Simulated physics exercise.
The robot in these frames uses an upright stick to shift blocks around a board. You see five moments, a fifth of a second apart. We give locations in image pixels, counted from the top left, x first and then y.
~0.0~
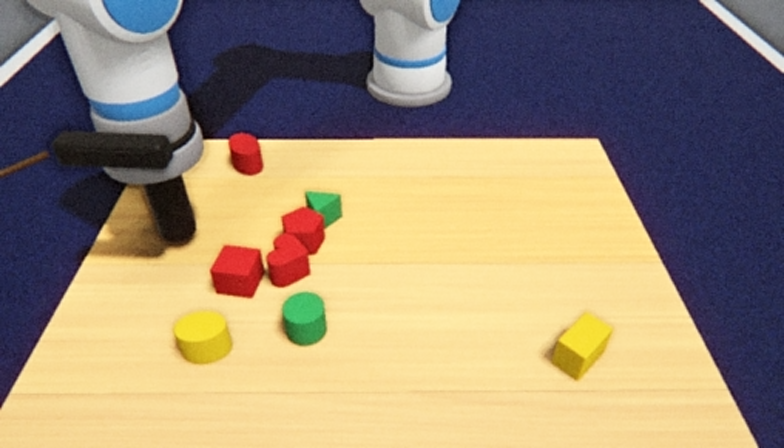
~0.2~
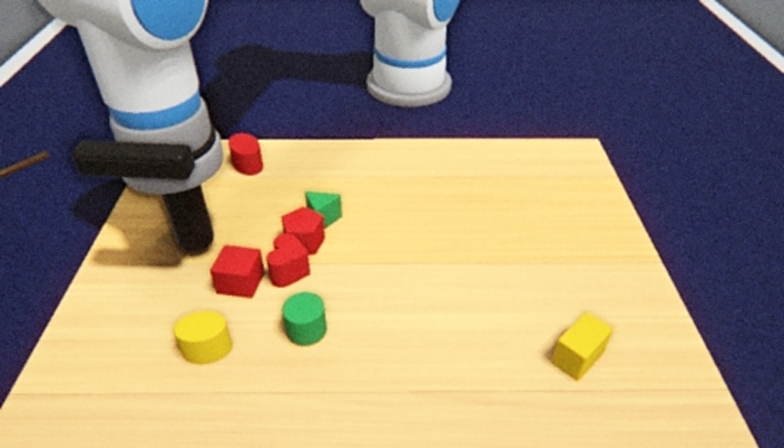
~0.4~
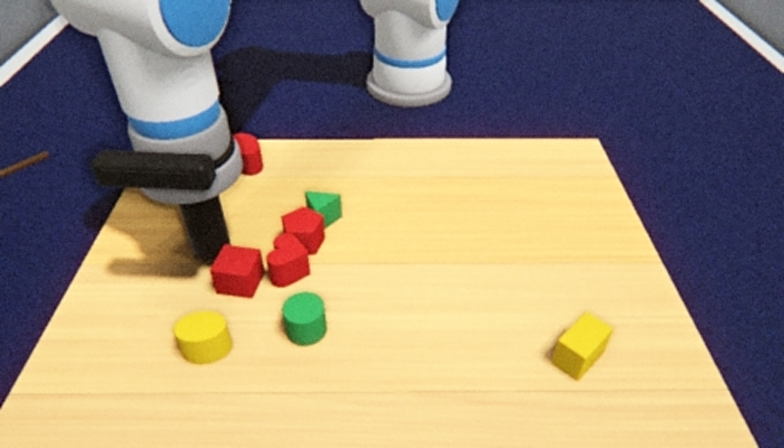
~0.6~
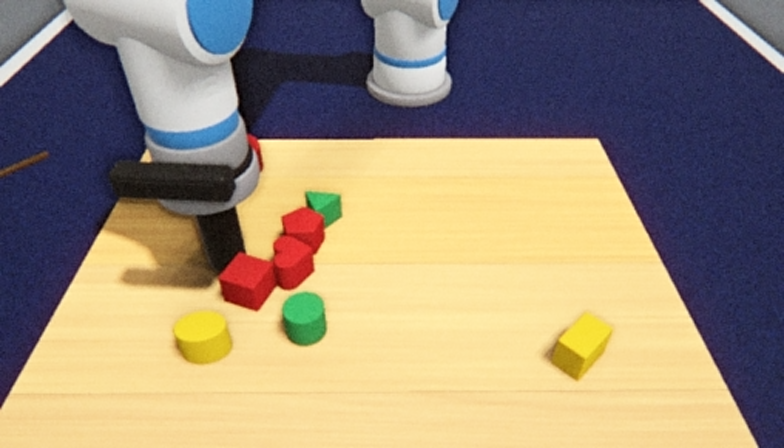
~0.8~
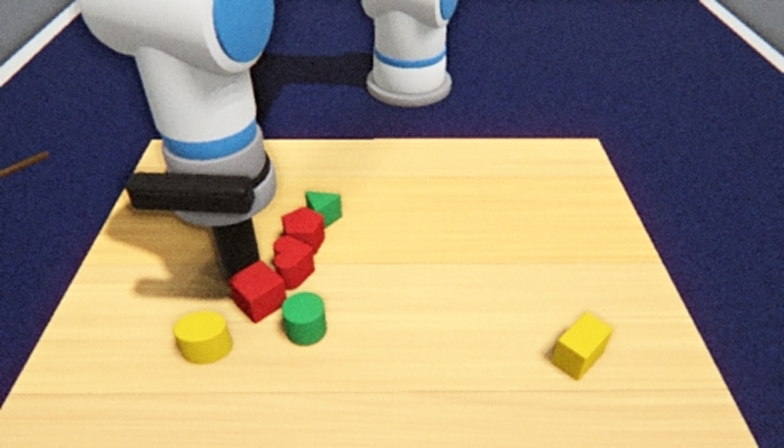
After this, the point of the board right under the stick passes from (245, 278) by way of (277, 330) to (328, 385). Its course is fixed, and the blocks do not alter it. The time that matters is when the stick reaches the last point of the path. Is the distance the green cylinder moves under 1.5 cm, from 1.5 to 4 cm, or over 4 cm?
Above 4 cm.
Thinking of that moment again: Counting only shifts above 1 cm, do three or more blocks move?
No, that is not how it ends up.
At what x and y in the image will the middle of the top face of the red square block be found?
Close to (349, 398).
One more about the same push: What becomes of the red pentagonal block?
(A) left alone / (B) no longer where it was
A: Left alone.
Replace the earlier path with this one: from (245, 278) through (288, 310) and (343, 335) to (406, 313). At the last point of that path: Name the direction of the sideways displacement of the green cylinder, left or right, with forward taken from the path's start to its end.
Well, taking the path from its start to its end as straight ahead, the green cylinder moves to the right.
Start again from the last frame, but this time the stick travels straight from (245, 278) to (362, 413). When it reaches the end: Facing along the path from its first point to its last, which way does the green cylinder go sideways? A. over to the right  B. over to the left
(B)
The first path, step by step. One third of the way, stick at (263, 305); red square block at (282, 315); green cylinder at (327, 325).
Two thirds of the way, stick at (292, 340); red square block at (317, 353), turned 15° anticlockwise; green cylinder at (370, 354).
At the end, stick at (327, 377); red square block at (349, 398); red heart-shaped block in place; red pentagonal block in place; green cylinder at (392, 366).
